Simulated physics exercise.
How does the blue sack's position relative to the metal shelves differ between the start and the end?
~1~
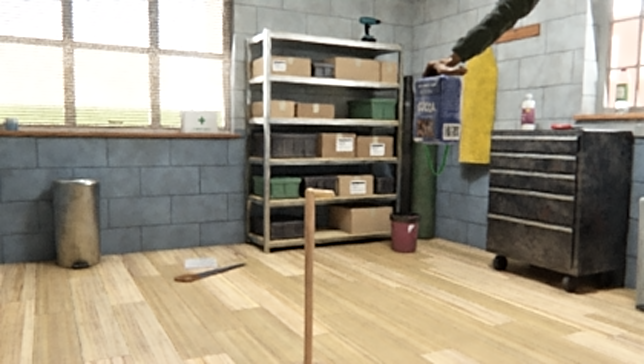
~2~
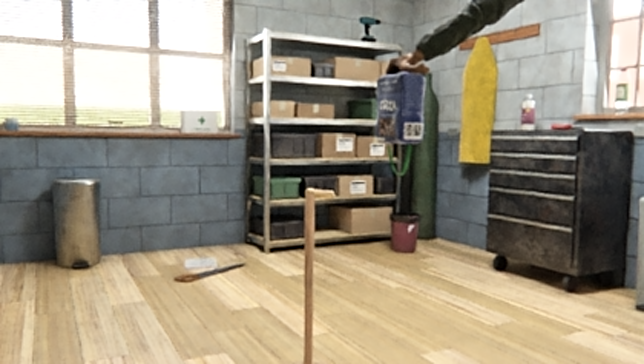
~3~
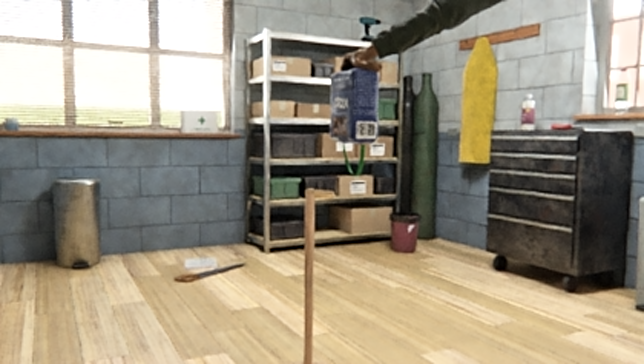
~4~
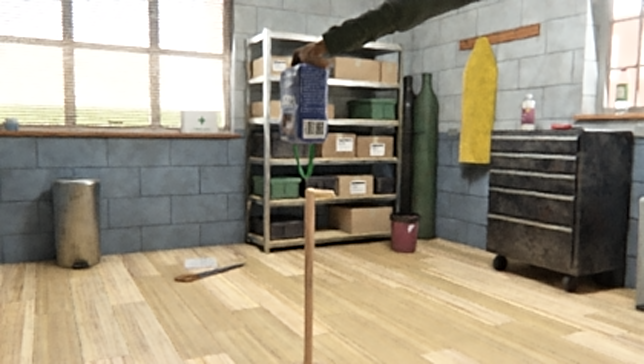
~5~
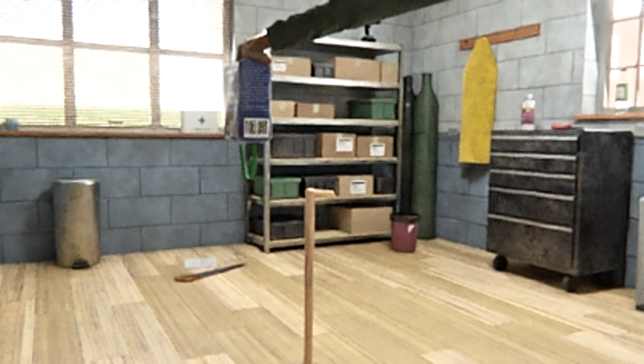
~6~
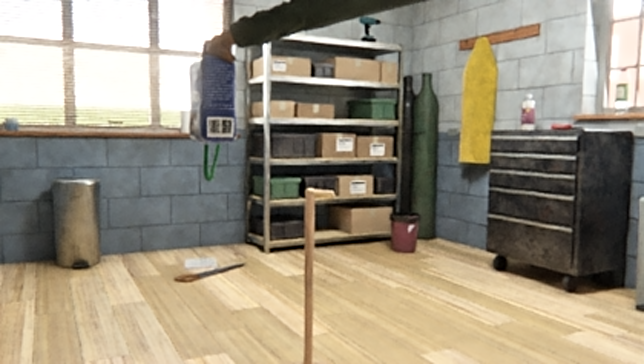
At the start the blue sack is held by the right end of the shelves, near the yellow item on the wall. By the end it is just to the left of the shelves, beside the large window.
